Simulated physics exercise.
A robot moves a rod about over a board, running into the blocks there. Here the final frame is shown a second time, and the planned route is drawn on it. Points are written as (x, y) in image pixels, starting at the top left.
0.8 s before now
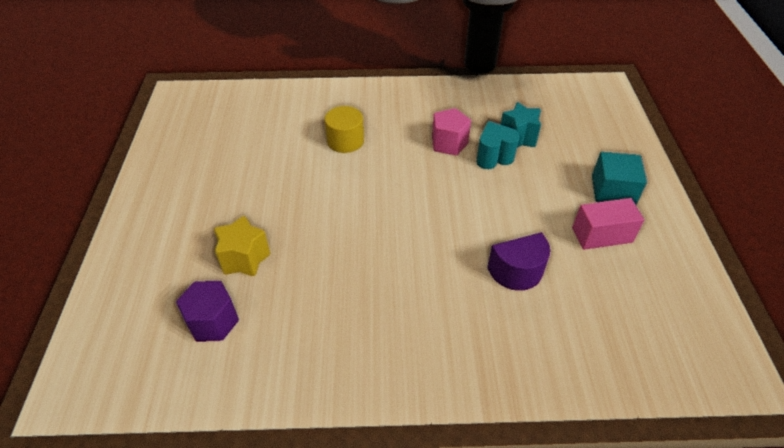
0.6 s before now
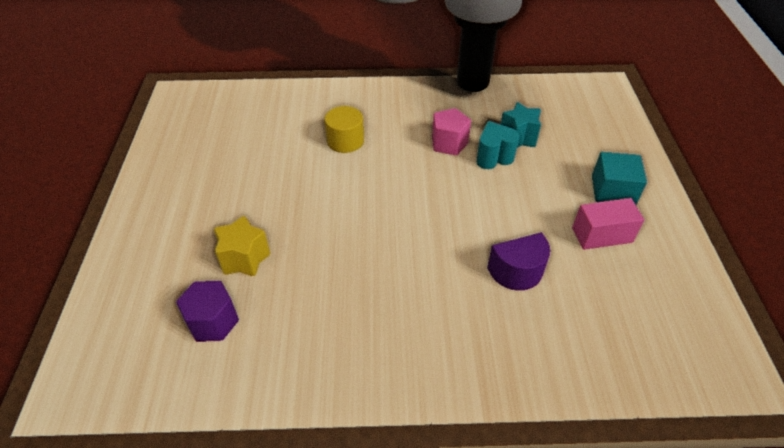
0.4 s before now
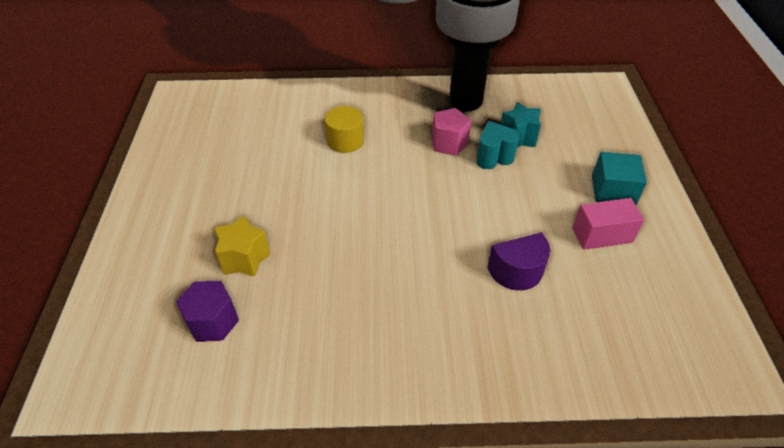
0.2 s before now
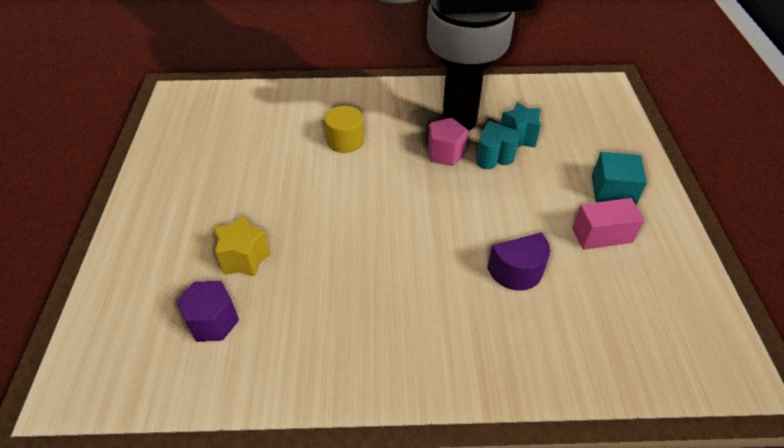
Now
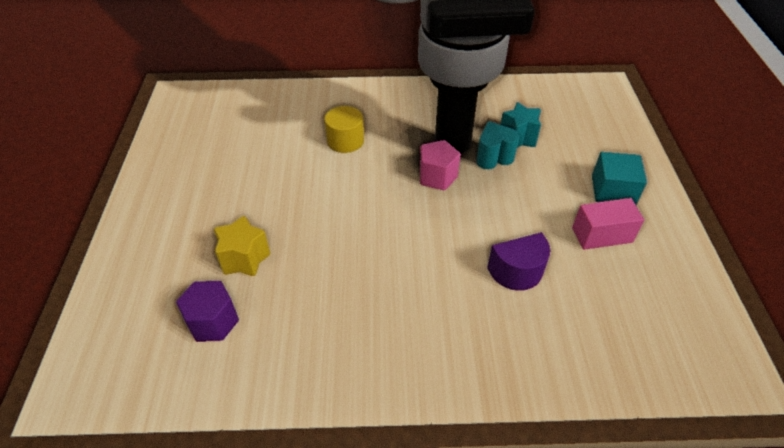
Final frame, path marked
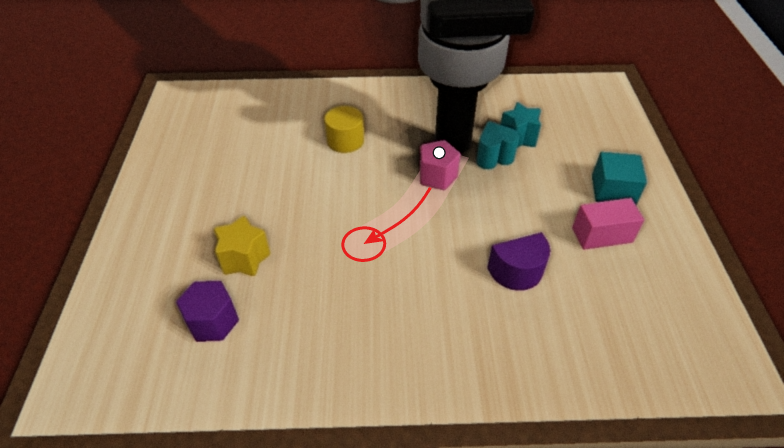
A black rod on a robot arm moved in from the far edge of the board and nudged the pink pentagon block toward the viewer and slightly left, while the other blocks stayed still.
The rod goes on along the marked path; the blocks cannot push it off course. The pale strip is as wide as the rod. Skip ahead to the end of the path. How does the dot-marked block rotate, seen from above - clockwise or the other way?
From above, it looks like the dot-marked block goes counterclockwise.
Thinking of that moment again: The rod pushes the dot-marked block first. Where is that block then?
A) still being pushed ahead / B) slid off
Letter B.
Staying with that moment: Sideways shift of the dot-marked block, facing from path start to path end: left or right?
It shifts to the left.
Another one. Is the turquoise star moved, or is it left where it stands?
The turquoise star is left alone.
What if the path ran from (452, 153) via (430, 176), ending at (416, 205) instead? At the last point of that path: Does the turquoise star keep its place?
I believe so.
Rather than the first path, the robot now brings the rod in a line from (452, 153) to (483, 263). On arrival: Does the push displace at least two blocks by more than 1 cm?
No, I don't think so.
The drawn path runs from (452, 153) over (422, 201) to (364, 244); the dot is on the pink pentagon.
What follows on the original path. One third of the way, rod at (433, 176); pink pentagon at (425, 188), turned 20° anticlockwise.
Two thirds of the way, rod at (406, 209); pink pentagon at (416, 224), turned 75° anticlockwise.
At the end, rod at (363, 235); pink pentagon at (413, 232), turned 95° anticlockwise; turquoise heart block not moved; turquoise star not moved.
